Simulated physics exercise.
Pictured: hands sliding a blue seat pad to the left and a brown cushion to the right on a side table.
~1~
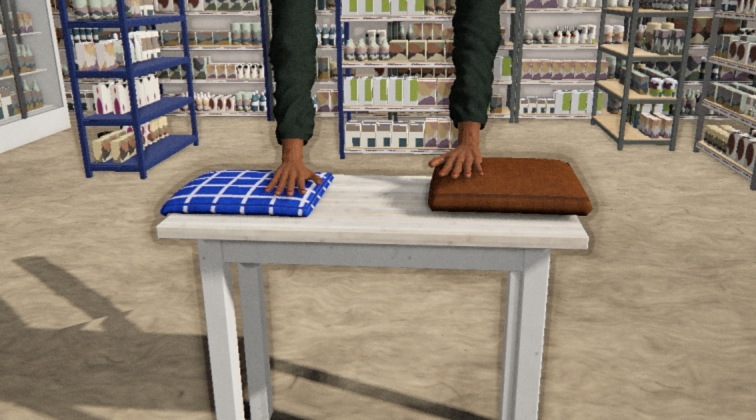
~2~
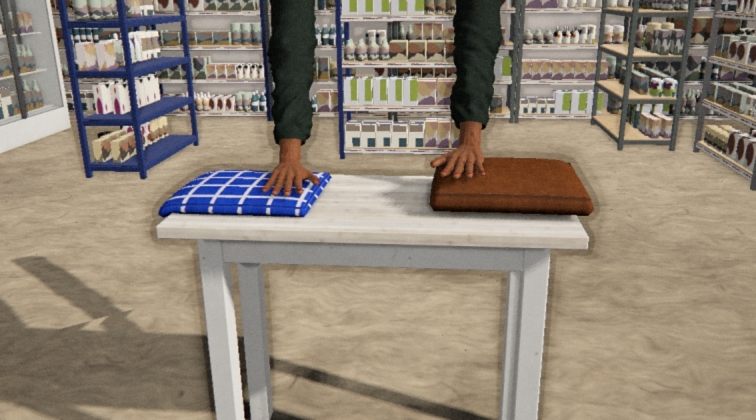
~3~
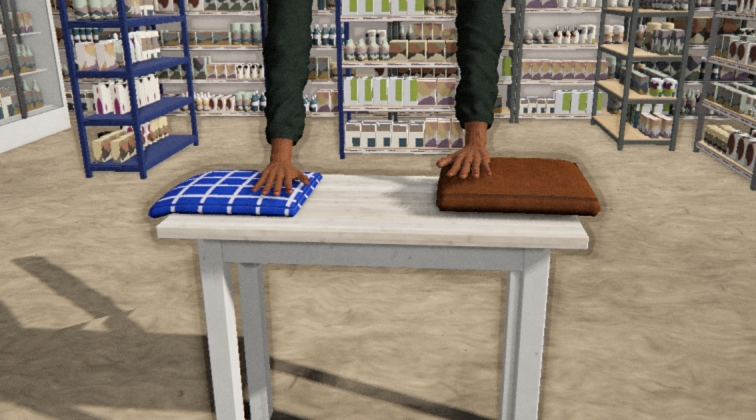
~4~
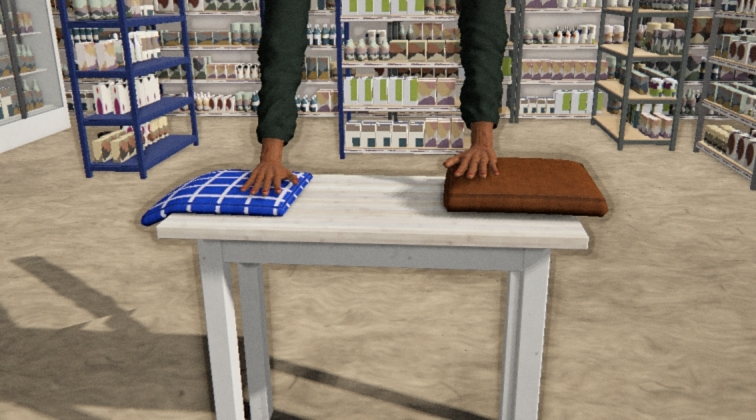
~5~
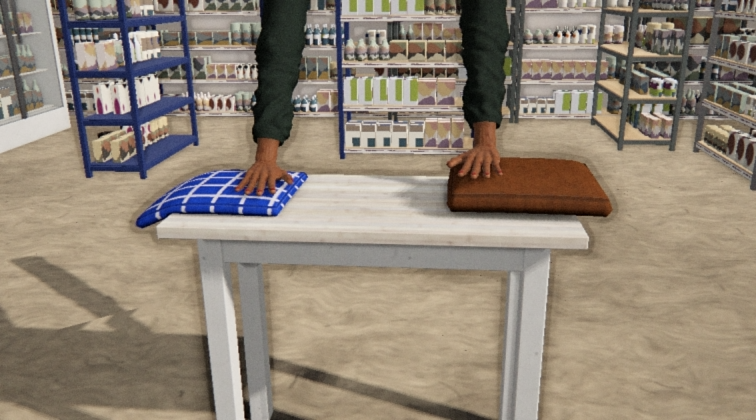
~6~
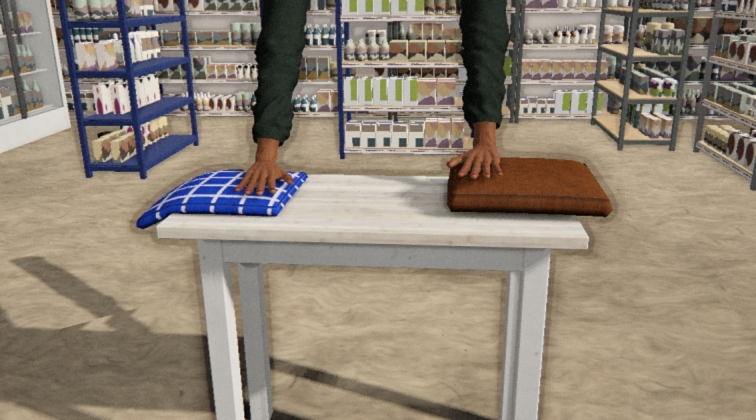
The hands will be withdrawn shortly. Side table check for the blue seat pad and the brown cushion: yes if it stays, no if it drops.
At the end, blue seat pad: Still there; brown cushion: Still there.
Then, 0.44 s past the final frame, seat pad unmoved; cushion unmoved.
When it is over, seat pad unmoved; cushion unmoved. The blue seat pad holds its place and the brown cushion stays up there.
